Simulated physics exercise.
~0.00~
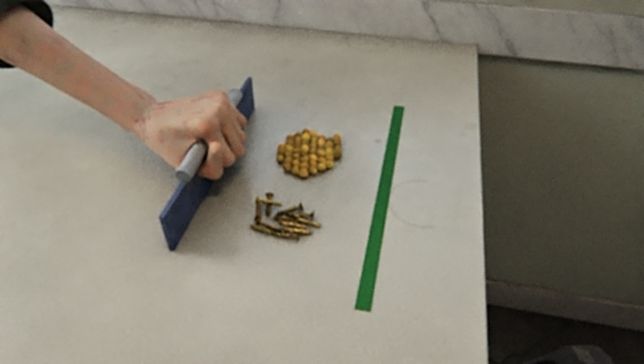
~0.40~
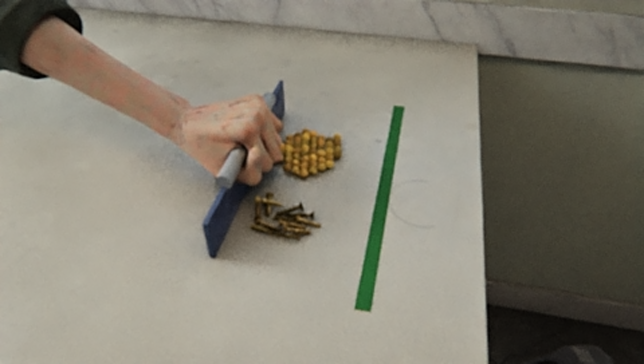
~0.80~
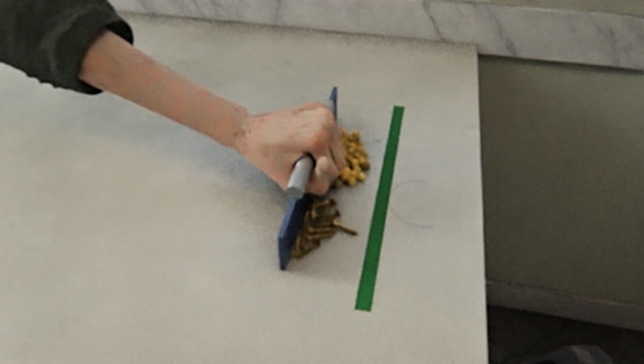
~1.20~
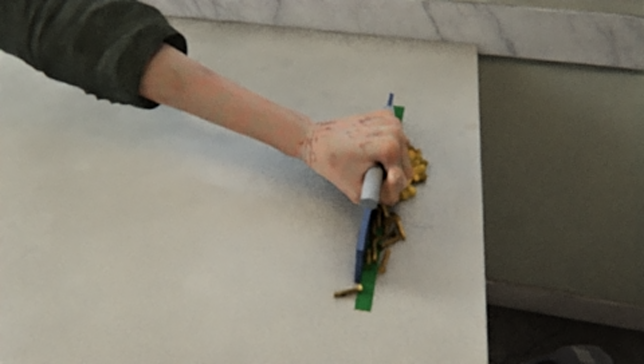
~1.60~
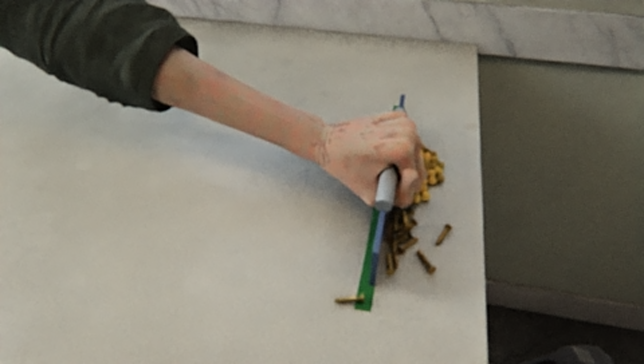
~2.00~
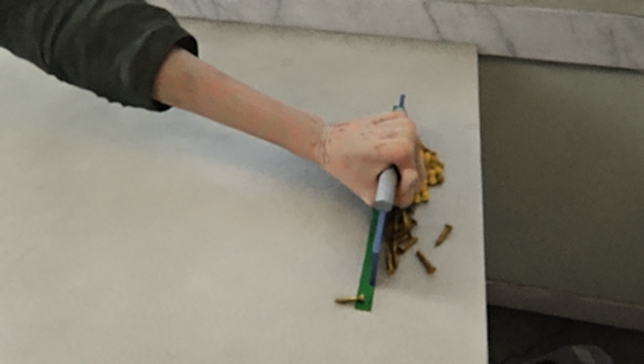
A hand in a dark sleeve grips the grey handle of a blue scraper on a pale tabletop, seen from above at an angle. To its right lie a cluster of yellow-gold pieces and, nearer the viewer, a loose pile of brassy screws, with a green tape strip beyond. The hand pushes the scraper right, gathering both piles and sweeping them onto the tape. The scraper stops at the strip as several screws spread a little farther right. Everything comes to rest on the table, one screw lying by the tape's near end.
